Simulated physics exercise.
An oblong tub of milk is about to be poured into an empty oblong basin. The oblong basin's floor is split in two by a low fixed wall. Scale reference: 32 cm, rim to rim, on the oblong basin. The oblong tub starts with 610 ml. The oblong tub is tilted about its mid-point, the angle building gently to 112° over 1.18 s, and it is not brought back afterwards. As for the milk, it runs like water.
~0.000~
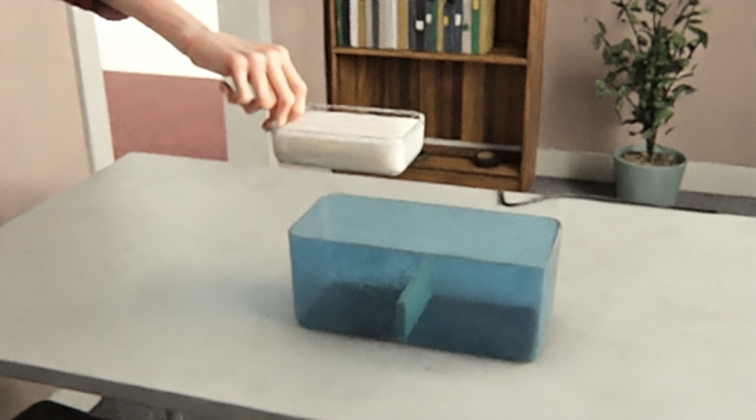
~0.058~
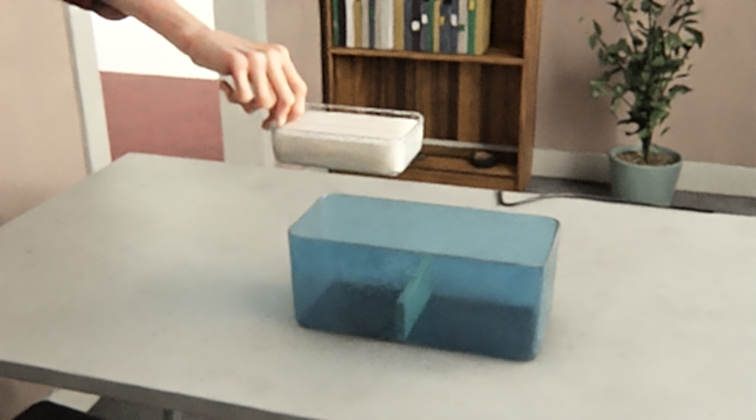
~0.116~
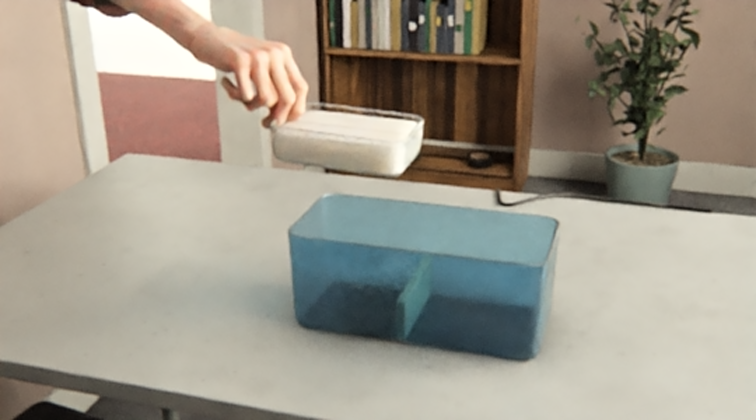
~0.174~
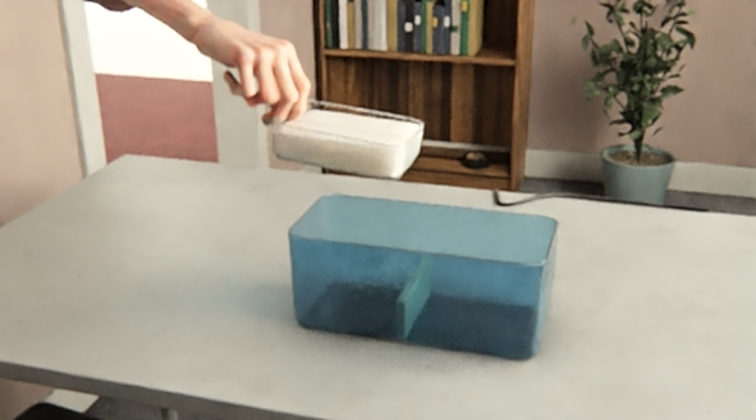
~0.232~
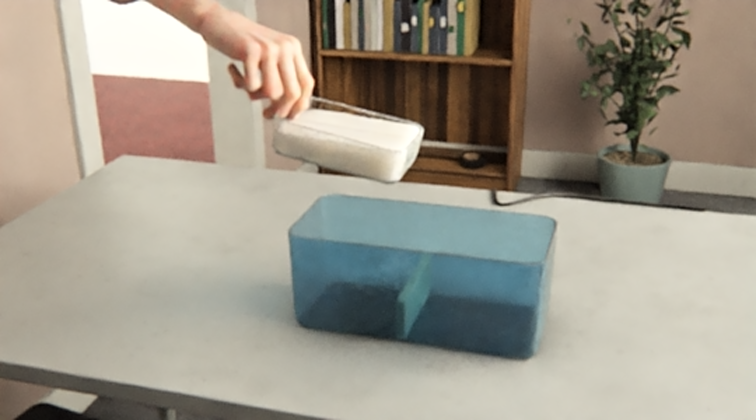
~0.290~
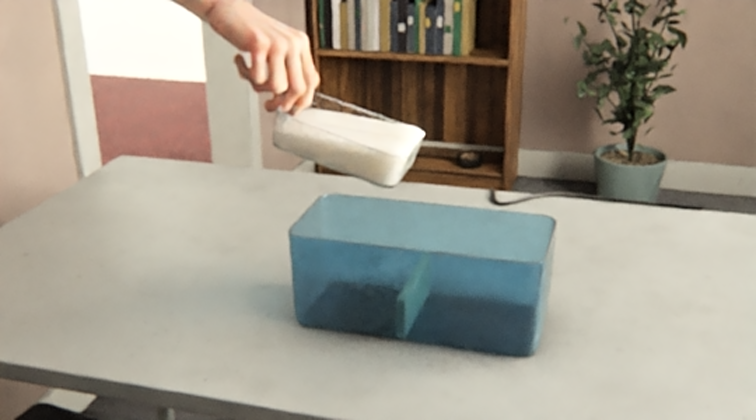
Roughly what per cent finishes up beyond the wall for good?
Roughly 82 per cent.
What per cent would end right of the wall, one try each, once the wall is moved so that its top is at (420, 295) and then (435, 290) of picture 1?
75 % and 70 %.
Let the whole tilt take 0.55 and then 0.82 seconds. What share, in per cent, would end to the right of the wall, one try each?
Respectively about 80 and 80 percent.
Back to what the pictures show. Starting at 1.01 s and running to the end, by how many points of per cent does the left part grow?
Difference: Approx. 2 %.
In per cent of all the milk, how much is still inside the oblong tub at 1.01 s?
1 per cent or thereabouts.
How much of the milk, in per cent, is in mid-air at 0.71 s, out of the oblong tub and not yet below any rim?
My guess is roughly 22 %.
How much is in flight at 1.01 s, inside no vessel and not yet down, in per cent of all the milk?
Roughly 1 per cent.
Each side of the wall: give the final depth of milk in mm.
Final levels - left approx 4 mm, right approx 22 mm.
By 0.71 s the tilt is 73° and 9 per cent is still to pour, 0 is left of the wall and 66 right of it.
By 1.01 s the tilt is 107° and 1 per cent is still to pour, 11 is left of the wall and 82 right of it.
By 1.33 s the tilt is 112° and 0 per cent is still to pour, 13 is left of the wall and 82 right of it.
By 1.68 s the tilt is 112° and 0 per cent is still to pour, 13 is left of the wall and 82 right of it.
At rest 13 per cent lies left of the wall, 82 right of it and 6 outside.
